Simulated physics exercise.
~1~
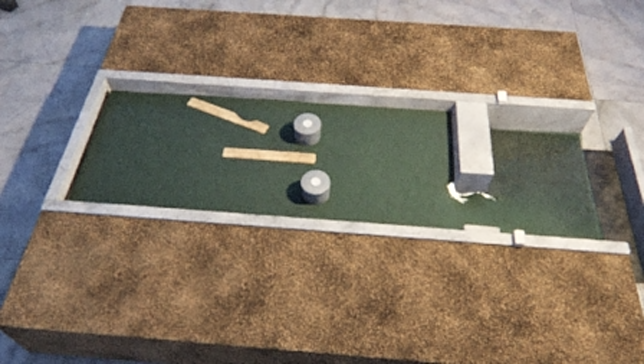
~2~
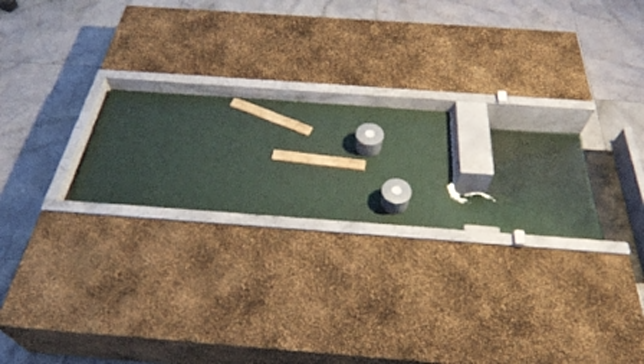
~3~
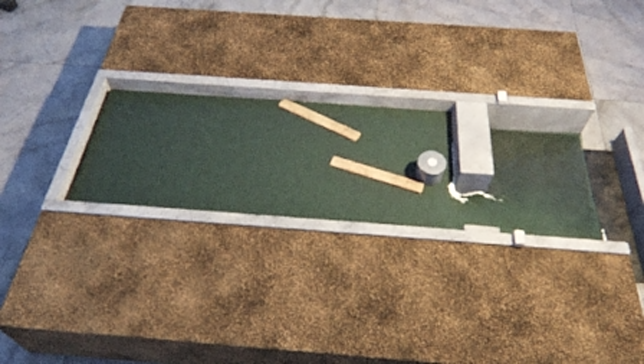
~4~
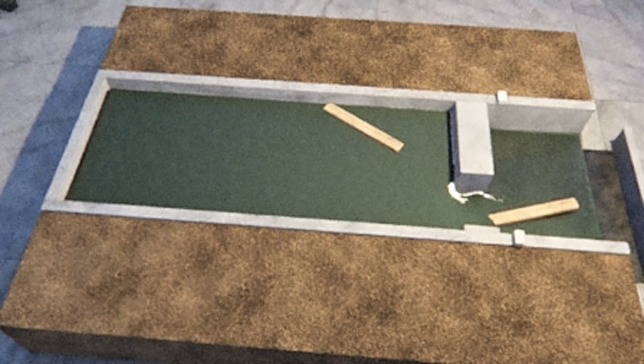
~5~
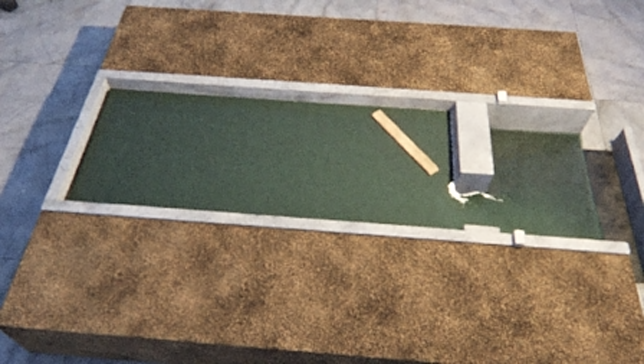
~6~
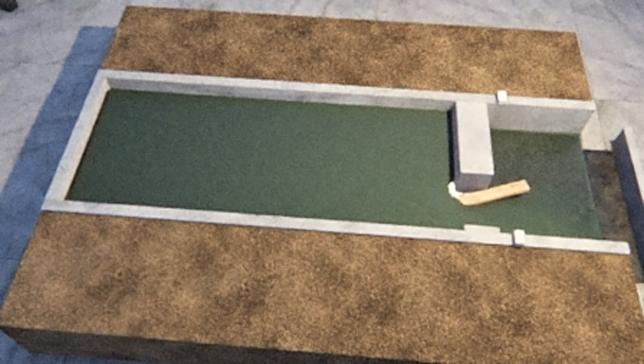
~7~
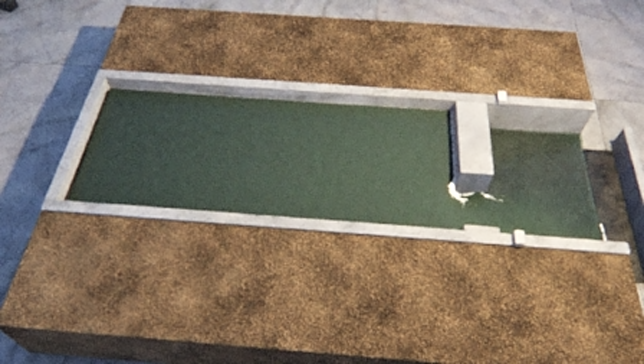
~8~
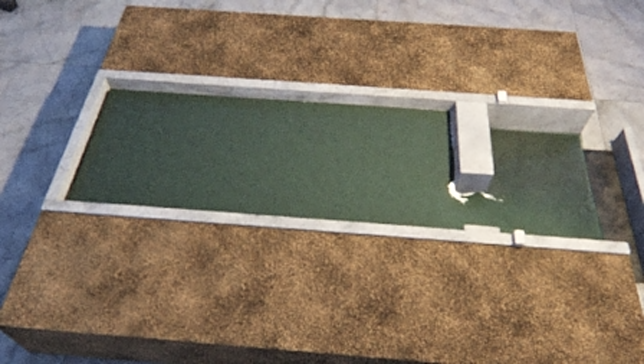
The clip opens on a walled channel of dark green water between two brown banks, with two pale planks and two round grey tubs afloat in it. All four drift steadily to the right, toward a narrow gap beside a pale block that juts from the far wall. The nearer tub disappears from view first, while the other closes in on the block. Soon that tub is gone too, and the nearer plank is through the gap, tilted the other way. The last plank turns, slips around the block's end and disappears, leaving the channel empty.
